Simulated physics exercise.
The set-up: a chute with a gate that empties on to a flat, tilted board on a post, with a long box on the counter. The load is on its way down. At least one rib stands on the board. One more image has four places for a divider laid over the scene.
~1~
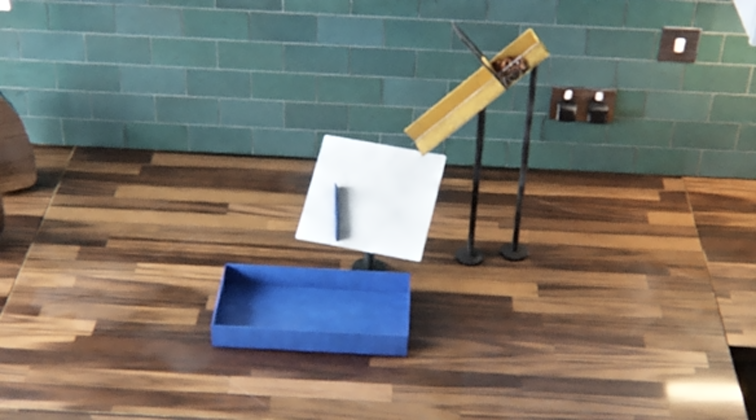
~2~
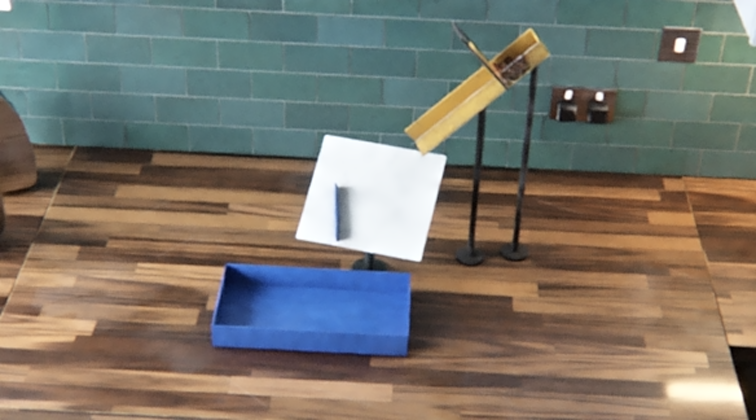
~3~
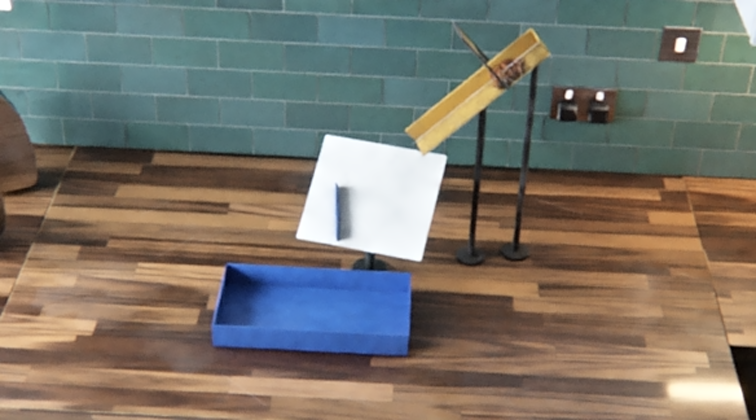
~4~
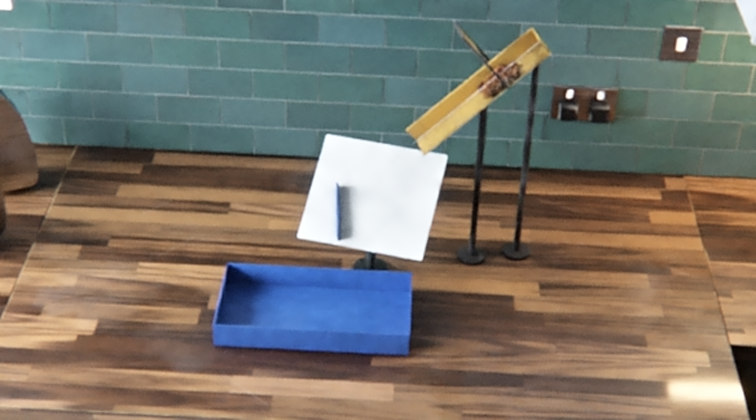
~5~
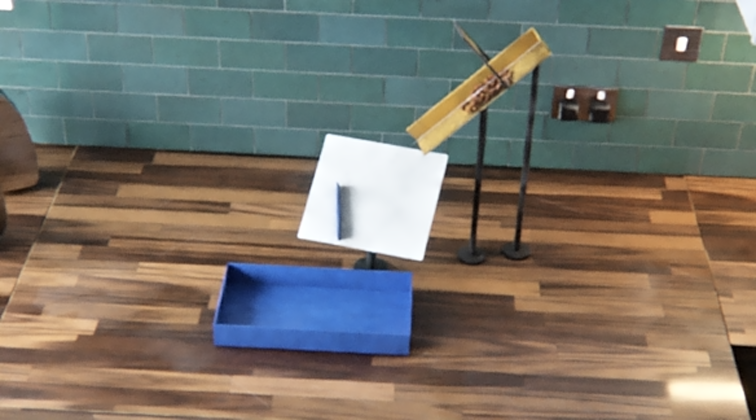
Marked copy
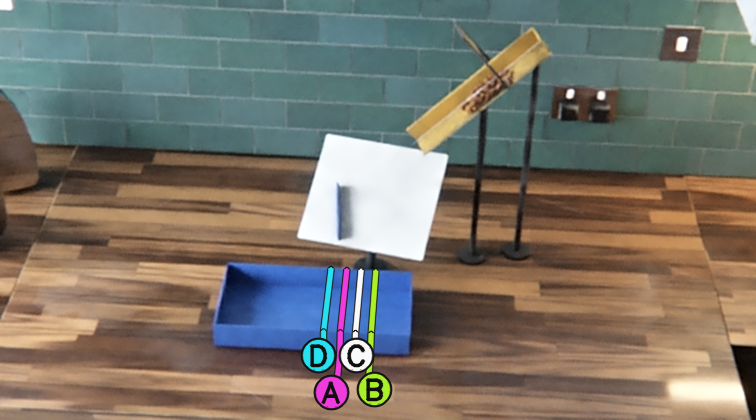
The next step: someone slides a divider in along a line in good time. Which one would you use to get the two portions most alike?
Choose A.
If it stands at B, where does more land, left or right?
The left side.
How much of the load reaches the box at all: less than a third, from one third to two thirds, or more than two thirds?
It is more than two thirds.
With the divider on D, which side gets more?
More lands on the right.
On the marked copy, line A crosses the front rim at (340, 331); line B crosses the front rim at (371, 333); line C crosses the front rim at (355, 332); line D crosses the front rim at (323, 330).
Choosing A, of what is caught, close to two thirds on the left of the divider, close to a third on the right.
Choosing B, of what is caught, the whole lot on the left of the divider, none at all on the right.
Choosing C, of what is caught, all but a few on the left of the divider, only a few on the right.
Choosing D, of what is caught, a small share on the left of the divider, all but a few on the right.
